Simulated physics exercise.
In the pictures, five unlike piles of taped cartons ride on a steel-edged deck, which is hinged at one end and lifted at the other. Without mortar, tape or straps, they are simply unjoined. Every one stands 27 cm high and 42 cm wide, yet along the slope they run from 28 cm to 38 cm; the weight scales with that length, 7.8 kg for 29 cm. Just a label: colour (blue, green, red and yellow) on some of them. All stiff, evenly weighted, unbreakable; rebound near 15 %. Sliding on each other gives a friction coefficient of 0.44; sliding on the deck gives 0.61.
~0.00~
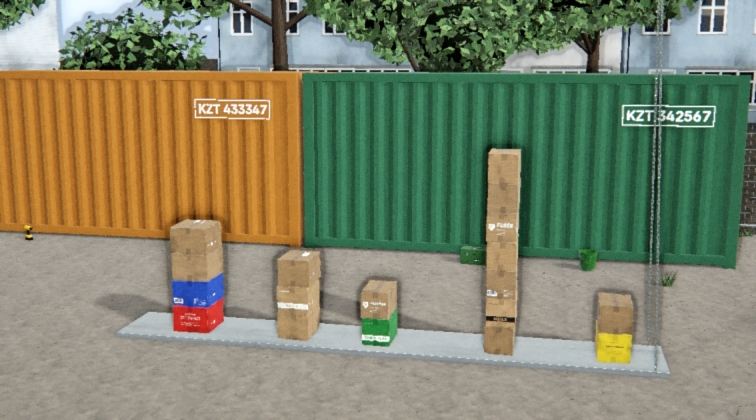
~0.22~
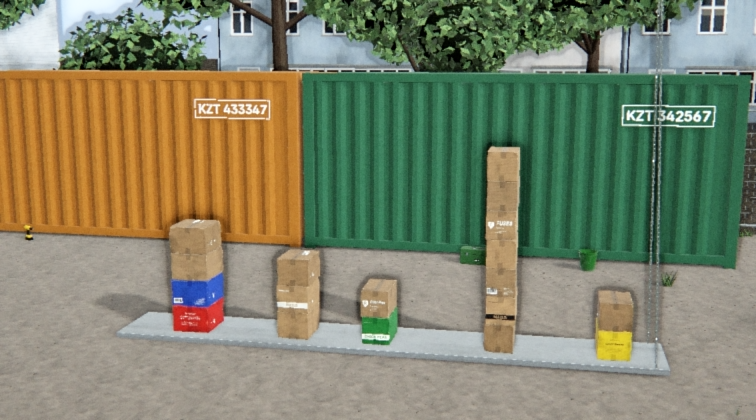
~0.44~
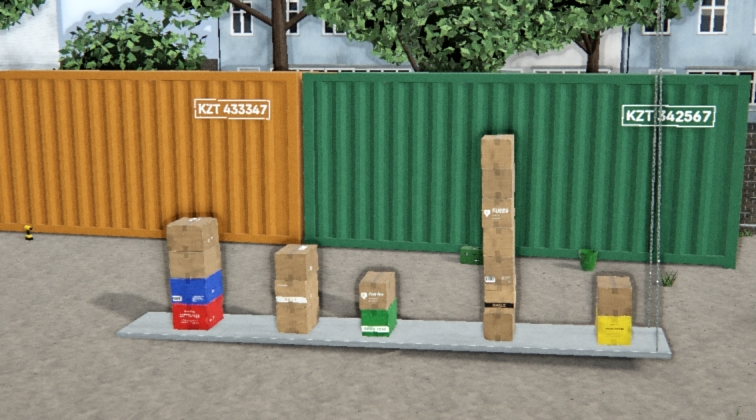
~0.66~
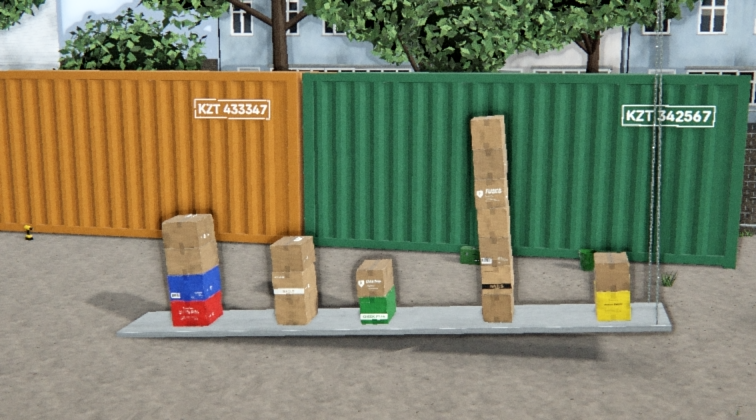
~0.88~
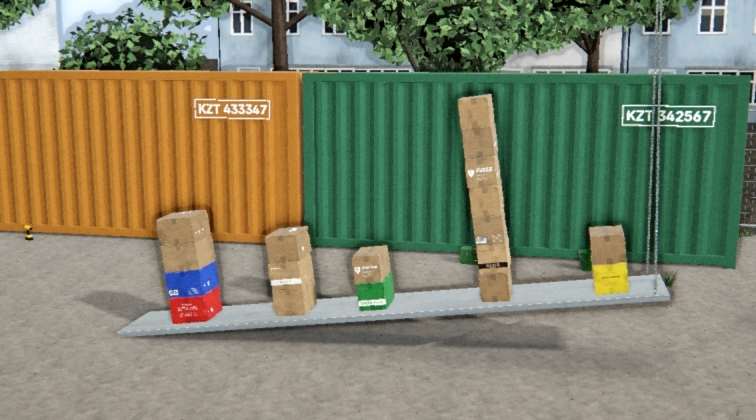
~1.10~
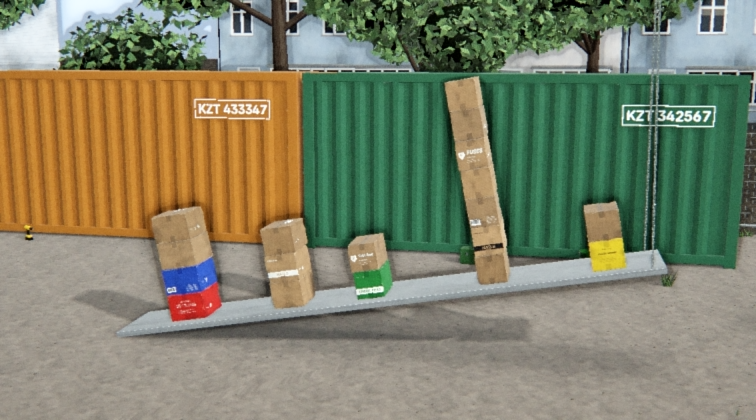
Five stacks of cardboard boxes lean gradually leftward as the platform's right end rises.
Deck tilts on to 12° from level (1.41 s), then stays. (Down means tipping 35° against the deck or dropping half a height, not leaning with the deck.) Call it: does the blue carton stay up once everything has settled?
Once settled, the blue carton is down.
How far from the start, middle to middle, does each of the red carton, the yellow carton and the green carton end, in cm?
Here red ends up 20 centimetres away, yellow 100 centimetres and green 60 centimetres.
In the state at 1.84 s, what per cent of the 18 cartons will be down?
It's 0 percent at that point.
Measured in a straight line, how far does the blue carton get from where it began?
I'd put it at near 70 cm.
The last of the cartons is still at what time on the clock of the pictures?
Near 4.0 s.
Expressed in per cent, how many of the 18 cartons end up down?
Roughly 65 percent.
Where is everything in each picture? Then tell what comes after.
In the first frame (pixels give the middle of a visible side; leans and shifts are taken against what carries them), middle of the deck's edge (375, 354) slope 0°; blue carton (190, 294); red carton (190, 320); yellow carton (614, 349); none has stirred.
In the second frame, middle of the deck's edge (375, 353) slope 0°; blue carton (190, 294).
In the third frame, middle of the deck's edge (375, 345) slope 2°; blue carton (188, 291).
In the fourth frame, middle of the deck's edge (374, 332) slope 5°; blue carton (186, 288).
In the fifth frame, middle of the deck's edge (373, 318) slope 8°; blue carton (184, 284).
In the sixth frame, middle of the deck's edge (371, 305) slope 10°; blue carton (181, 281); yellow carton (608, 256); green carton (369, 285); none has stirred.
After 1.84 s, slope 12°; none of the 18 cartons down, 7 disturbed; blue carton unmoved.
After 2.68 s, slope 12°; 9 of the 18 cartons down; blue carton 30 mm from its place; green carton 20° from how it stood.
In the end (4.3 s), slope 12°; 12 of the 18 cartons down; blue carton on its side; green carton 35° from how it stood; red carton unmoved. From the last view, middles, blue carton near (142, 301), green carton near (353, 269).
